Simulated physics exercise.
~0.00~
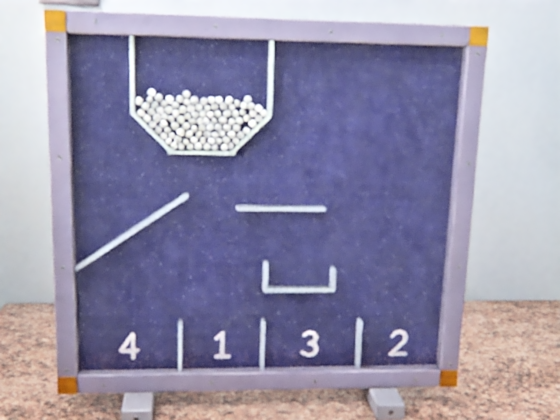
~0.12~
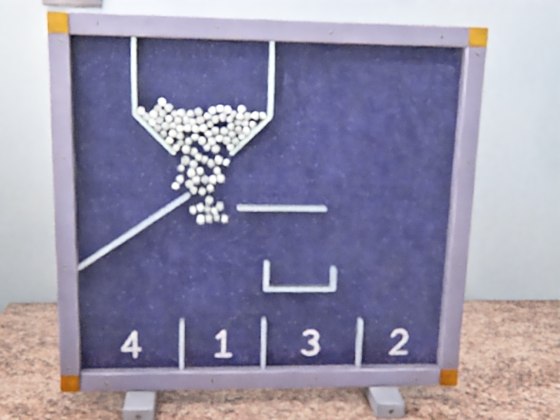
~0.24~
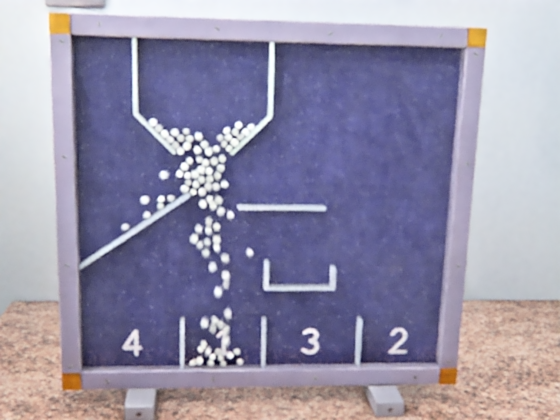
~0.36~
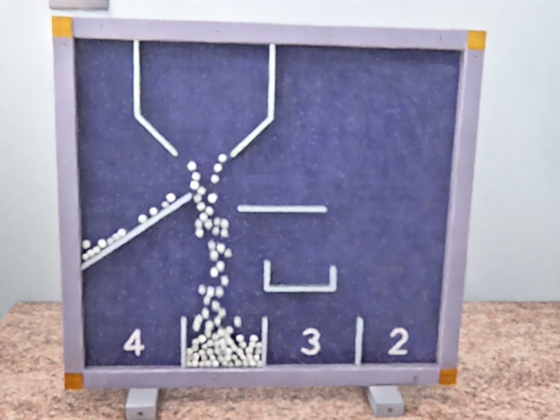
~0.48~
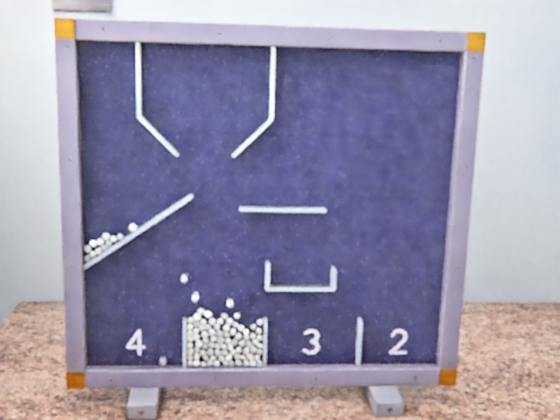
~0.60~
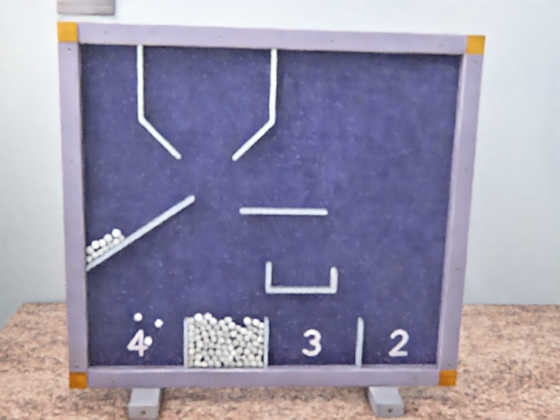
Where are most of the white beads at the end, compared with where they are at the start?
At the start the beads are all held in the hopper at the top, and by the end most of them lie lower down, heaped in the bin marked one.
